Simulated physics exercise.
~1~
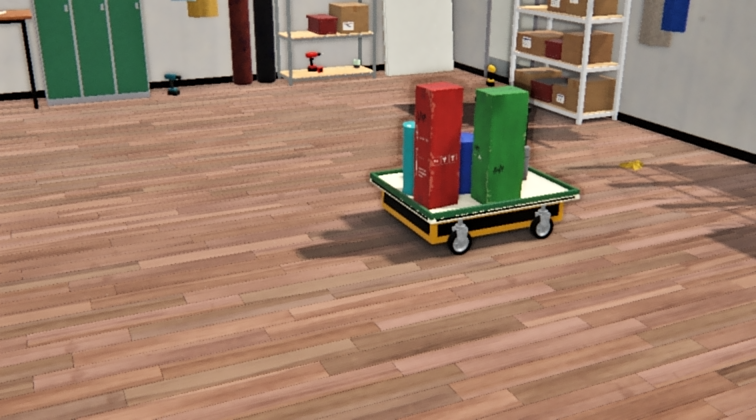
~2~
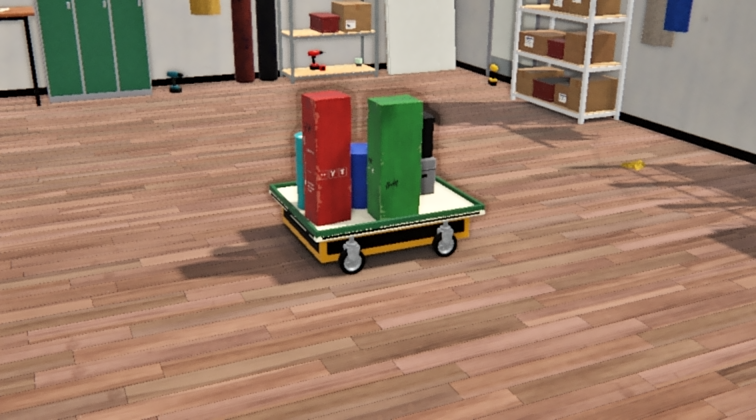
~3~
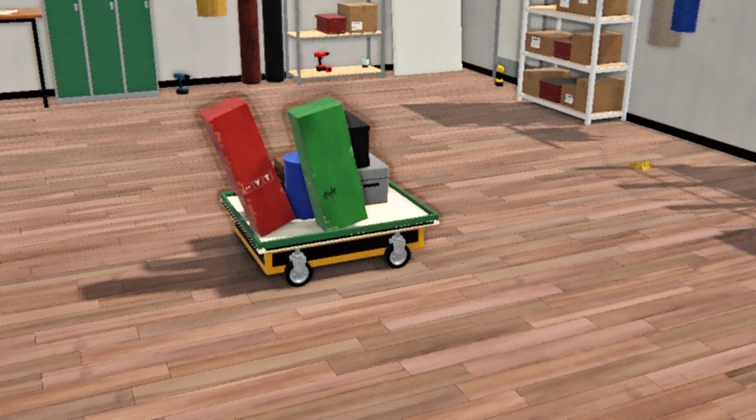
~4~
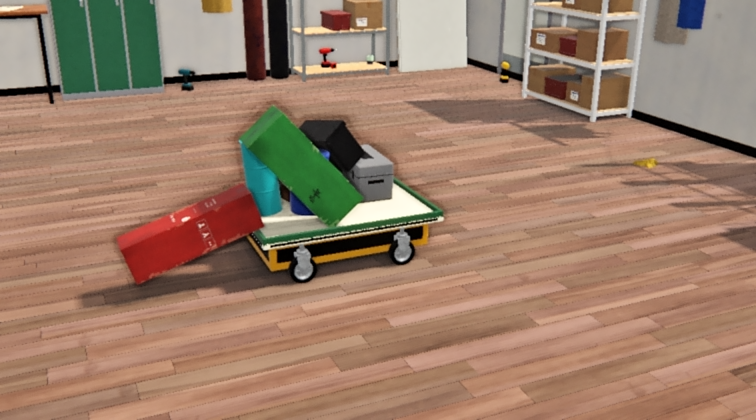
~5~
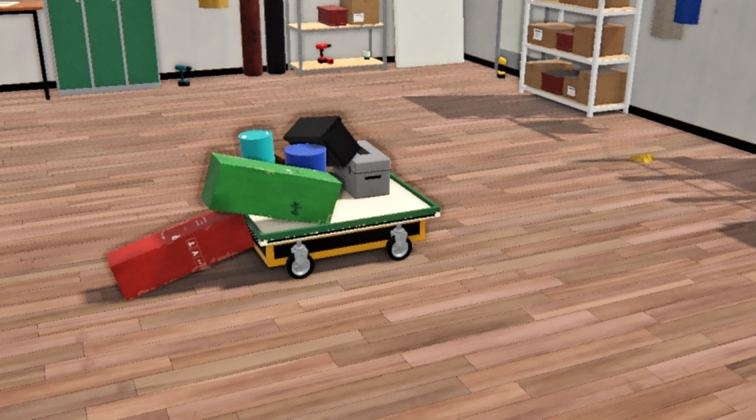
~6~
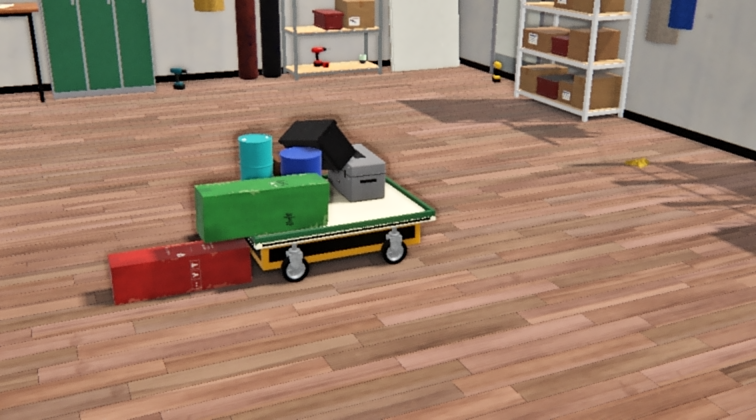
A low wheeled cart rolls left across the wooden floor of a workshop, seen from slightly above, with green lockers and shelves of boxes behind. Tall red and green boxes stand at its front, with a turquoise canister, a blue pail, a grey toolbox and a black tote around them. As the cart comes to a stop, both tall boxes lean left. The red one topples off the deck, while the green one tips further and the black tote tilts. Finally the red box lies on the floor, the green box rests on its side at the cart's left edge, and the tote stays tilted against the toolbox, while the canister and pail remain upright.
